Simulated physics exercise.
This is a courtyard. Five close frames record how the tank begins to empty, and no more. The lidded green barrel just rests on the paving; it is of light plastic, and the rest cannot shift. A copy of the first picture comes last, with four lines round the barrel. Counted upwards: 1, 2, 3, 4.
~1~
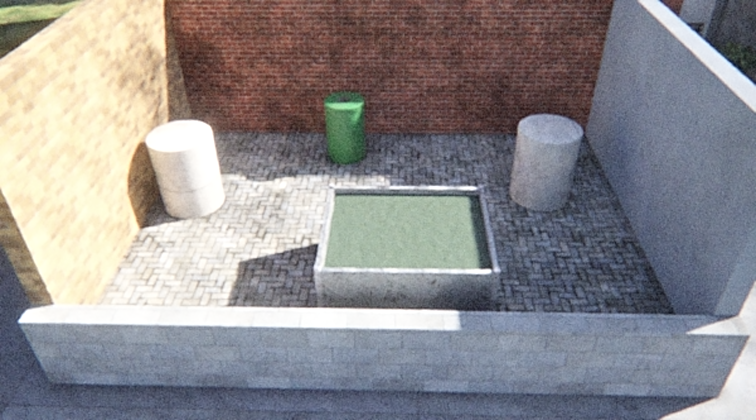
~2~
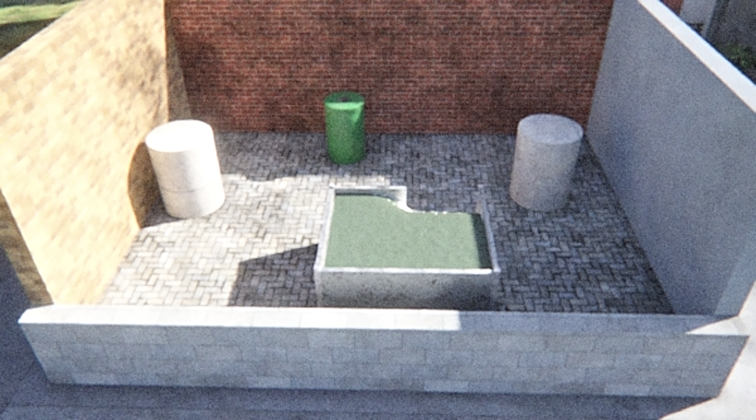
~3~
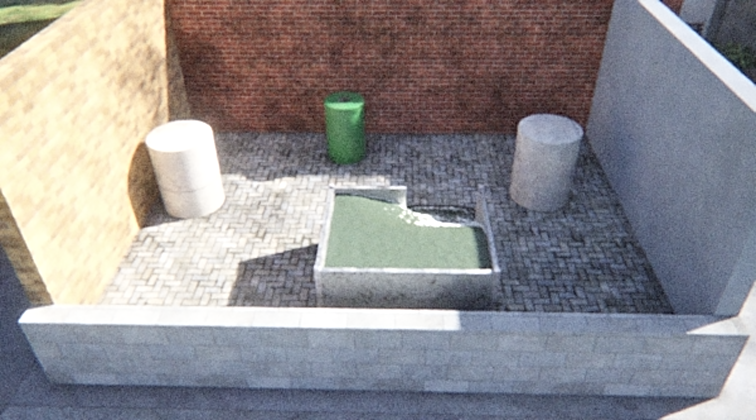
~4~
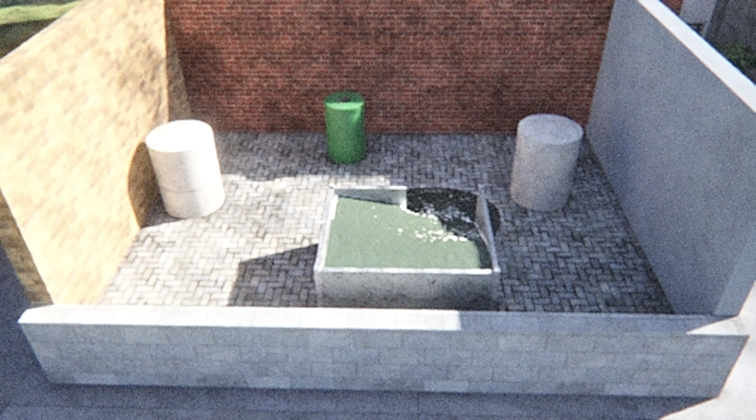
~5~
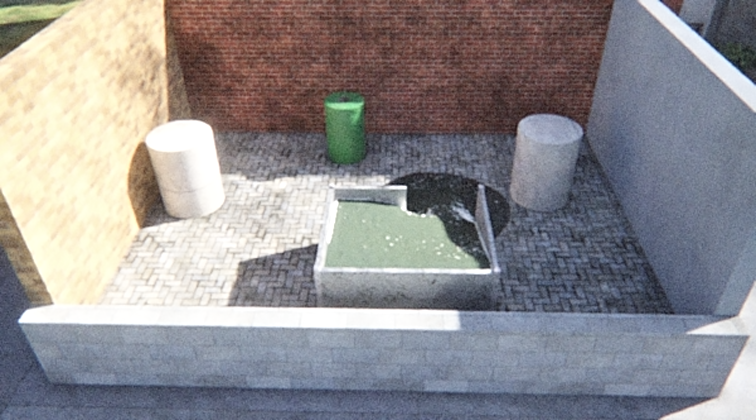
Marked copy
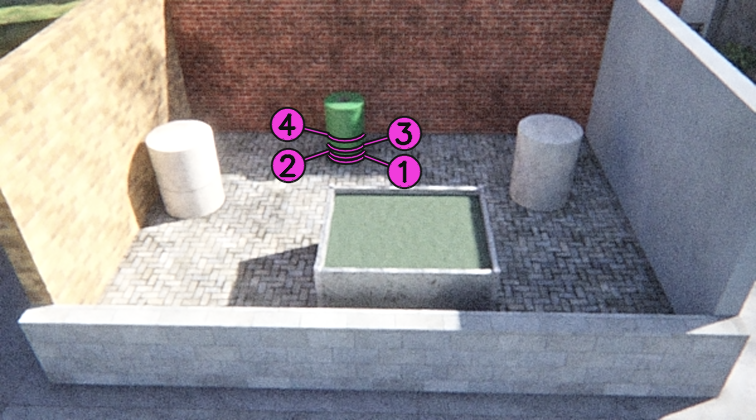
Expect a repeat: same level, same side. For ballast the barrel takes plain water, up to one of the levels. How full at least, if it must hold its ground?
I would pick line 3.
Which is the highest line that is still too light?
That is line 2.
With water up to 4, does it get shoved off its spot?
No.
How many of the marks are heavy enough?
Two of them.
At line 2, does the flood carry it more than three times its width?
No, less.
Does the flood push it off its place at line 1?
Yes, that goes wrong.
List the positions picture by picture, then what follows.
Lid of the green barrel at (344, 100); tank full, its middle at (406, 231).
Water covers 1 % of the ground, mostly out of sight from here.
Water covers 3 % of the ground, mostly out of sight from here.
Water covers 6 % of the ground, mostly out of sight from here.
Lid of the green barrel at (344, 100); water covers 9 % of the ground and is seen nearest the barrel at (440, 176).
On the marked copy, 1 at (345, 162); 2 at (345, 157); 3 at (345, 150); 4 at (344, 140); from the bottom up 1, 2, 3, 4.
For line 1, it is pushed about 4 times its own width away.
For line 2, it is pushed about its own width away.
For line 3, it does not move.
For line 4, it does not move.
